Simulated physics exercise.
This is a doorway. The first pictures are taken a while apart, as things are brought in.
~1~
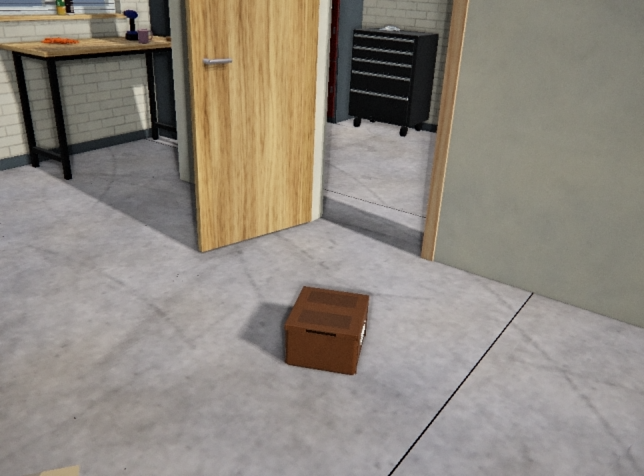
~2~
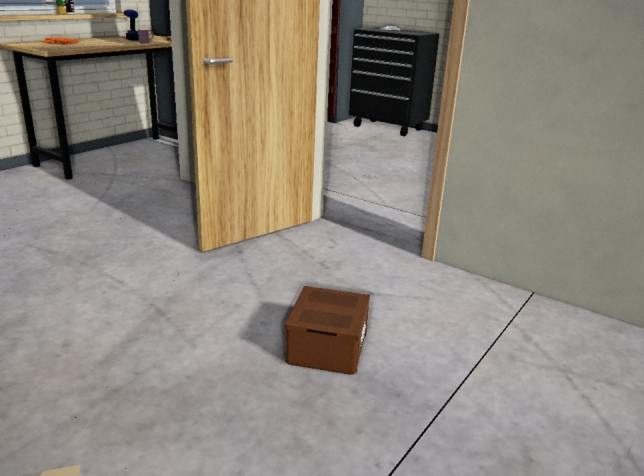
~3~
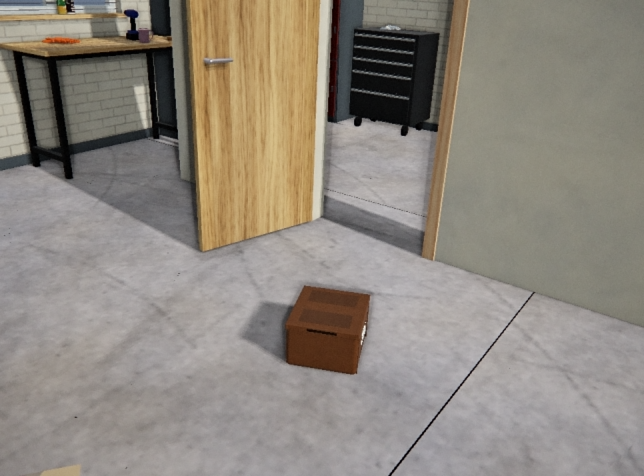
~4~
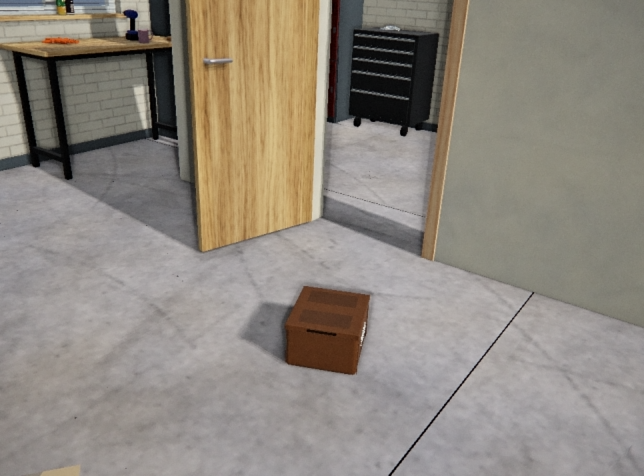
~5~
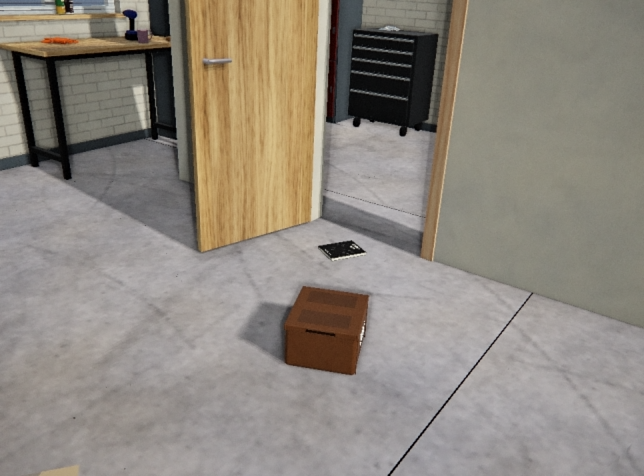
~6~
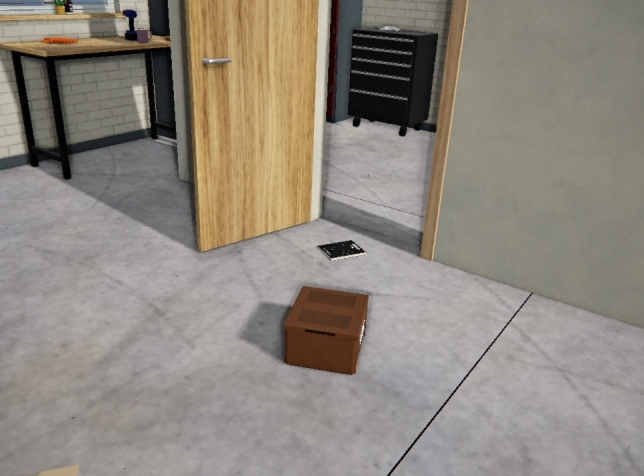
A flat black book, absent at first, appears on the concrete floor near the open doorway, behind a brown tote; nobody is seen placing it. The wooden door stays wide open and still throughout, and afterwards the book and tote rest on the floor with no clear movement.
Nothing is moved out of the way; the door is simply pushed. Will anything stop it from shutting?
In the end the door reaches the frame.
Then, 0.80 s past the last view, open by 84°.
Then, 1.60 s past the last view, open by 49°.
Then, 2.30 s past the last view, open by 19°.
Finally, open by 0°; both still in place. Final places as the last picture's camera would see them, black book near (342, 250).
